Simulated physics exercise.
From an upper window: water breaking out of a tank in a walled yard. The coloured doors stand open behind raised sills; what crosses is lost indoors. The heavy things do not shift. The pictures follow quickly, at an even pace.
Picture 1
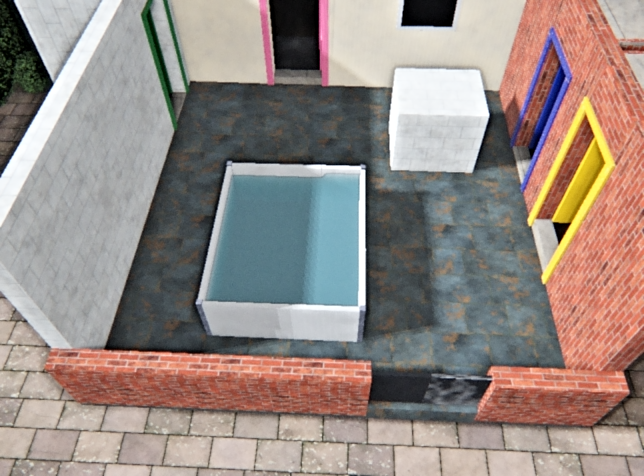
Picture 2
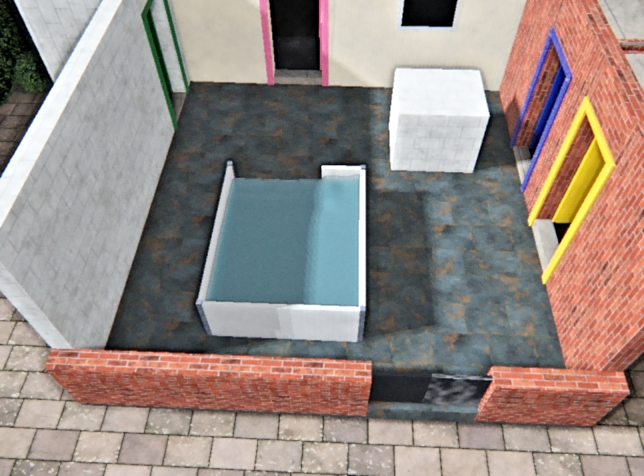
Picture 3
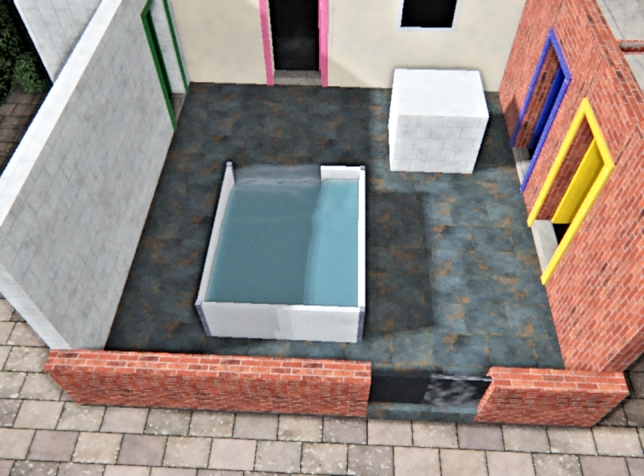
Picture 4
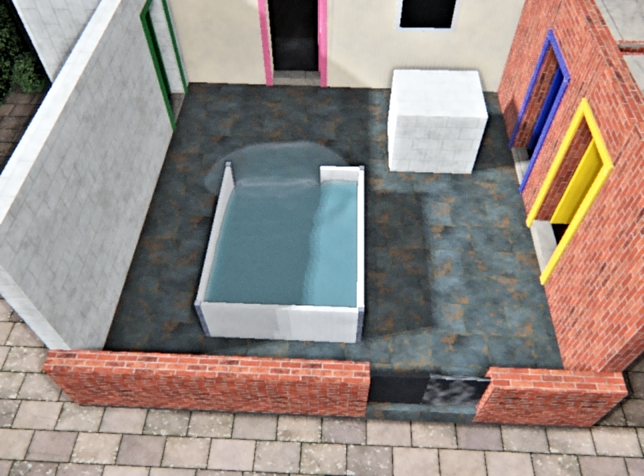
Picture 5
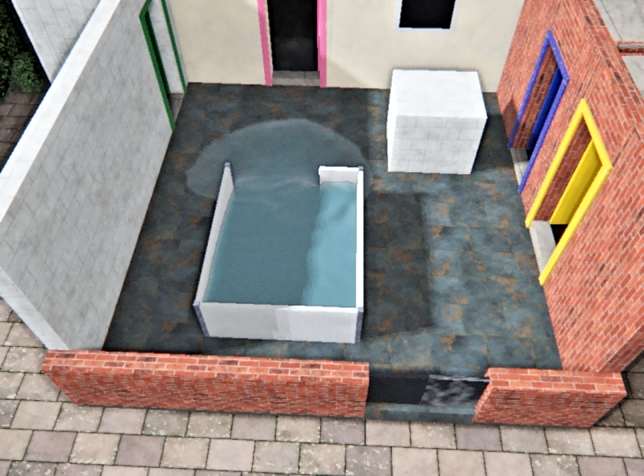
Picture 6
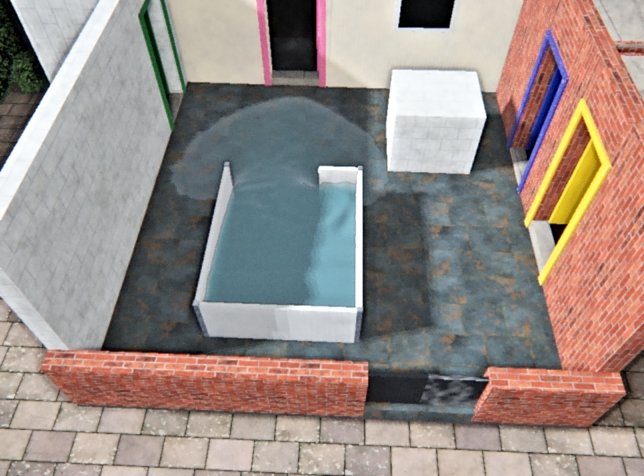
Water poured out of a white-walled tank in a small walled yard after part of its far side opened, and it spread in a rounded sheet across the dark floor toward the back wall.
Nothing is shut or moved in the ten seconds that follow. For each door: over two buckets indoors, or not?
The pink door takes more than that; the blue door takes more than that; the green door takes more than that; the yellow door stays under that.
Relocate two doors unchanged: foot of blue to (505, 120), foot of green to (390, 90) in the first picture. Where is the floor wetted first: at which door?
It is the pink door.
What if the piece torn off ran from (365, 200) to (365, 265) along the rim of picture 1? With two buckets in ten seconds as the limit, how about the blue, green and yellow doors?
Blue is over, green is over, yellow is over.
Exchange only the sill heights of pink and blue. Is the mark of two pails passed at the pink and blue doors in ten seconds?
In short: Pink takes more; blue keeps below it.
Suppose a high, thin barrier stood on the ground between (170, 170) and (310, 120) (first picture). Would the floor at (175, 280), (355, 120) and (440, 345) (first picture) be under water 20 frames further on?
In that order: Wet, under water, clear.
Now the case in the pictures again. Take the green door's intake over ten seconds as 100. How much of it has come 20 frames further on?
Some 50 per cent.
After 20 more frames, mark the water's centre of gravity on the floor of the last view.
Around (299, 172).
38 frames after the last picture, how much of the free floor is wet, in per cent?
About 80 per cent.
A moment on, water covers 35 % of the floor; the pink door over two buckets in, the blue door not reached, the green door wet at the sill, nothing in, the yellow door not reached.
Next, water covers 40 % of the floor; the pink door far over two buckets in, the blue door not reached, the green door over two buckets in, the yellow door not reached.
Then, water covers 45 % of the floor; the pink door far over two buckets in, the blue door wet at the sill, nothing in, the green door far over two buckets in, the yellow door not reached.
Later, water covers 80 % of the floor; the pink door far over two buckets in, the blue door under two buckets in, the green door far over two buckets in, the yellow door wet at the sill, nothing in.
In the end, water covers 95 % of the floor; the pink door far over two buckets in, the blue door over two buckets in, the green door far over two buckets in, the yellow door wet at the sill, nothing in.
